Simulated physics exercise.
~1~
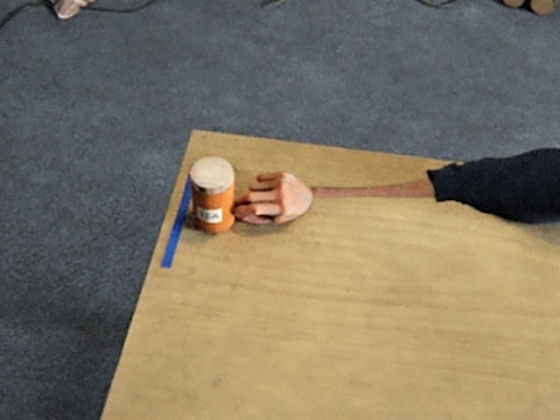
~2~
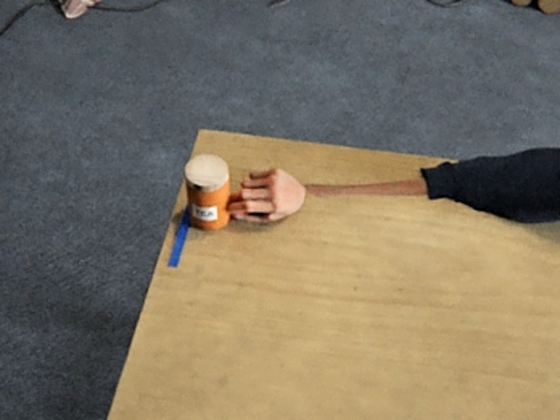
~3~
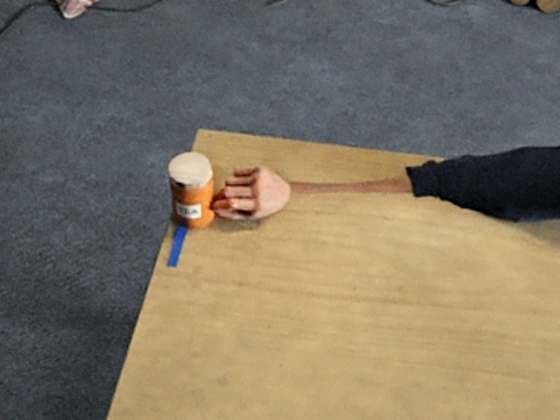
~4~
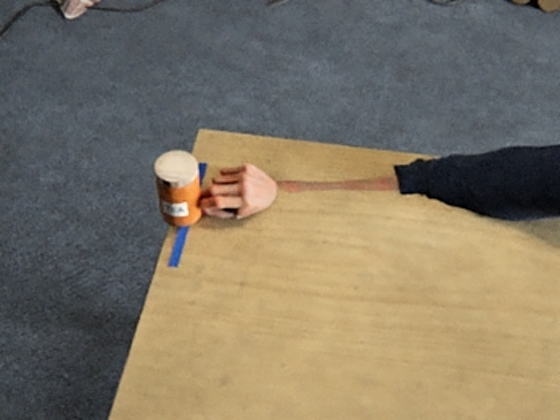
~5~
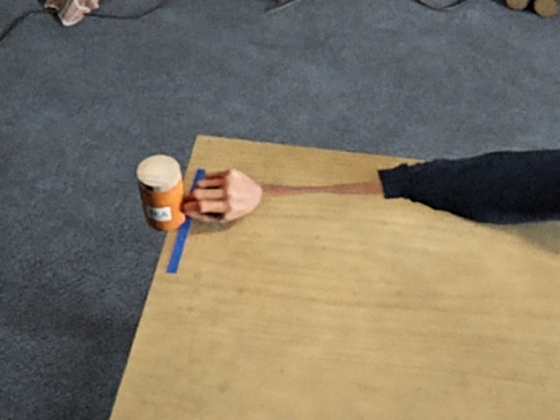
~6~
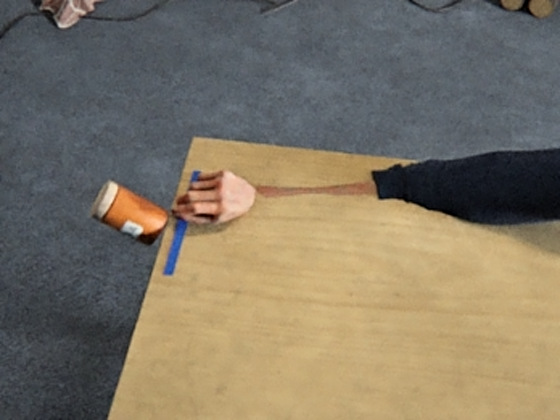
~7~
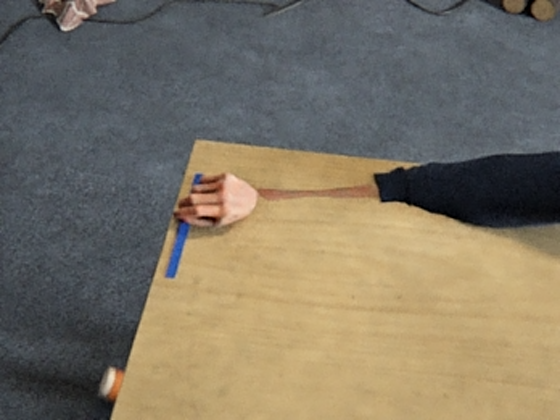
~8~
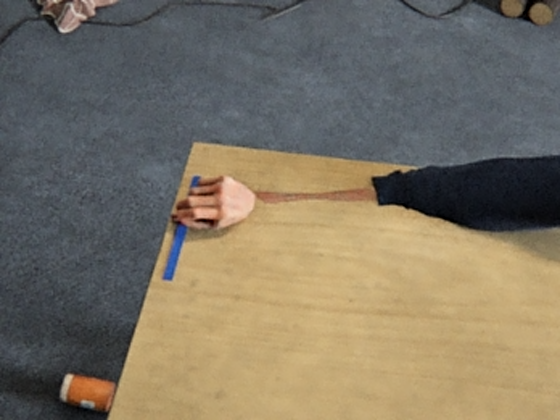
At first, an orange jar with a pale lid stands upright on a wooden table, beside a strip of blue tape near the left edge, with a dark-sleeved arm reaching in from the right. The hand pushes the jar steadily left, over the tape and toward the edge. The hand reaches the tape as the jar comes to the brink, still upright. Then the jar tips to the left and drops off the table. It ends up on its side on the gray carpet at the lower left, while the hand stays at the tape.
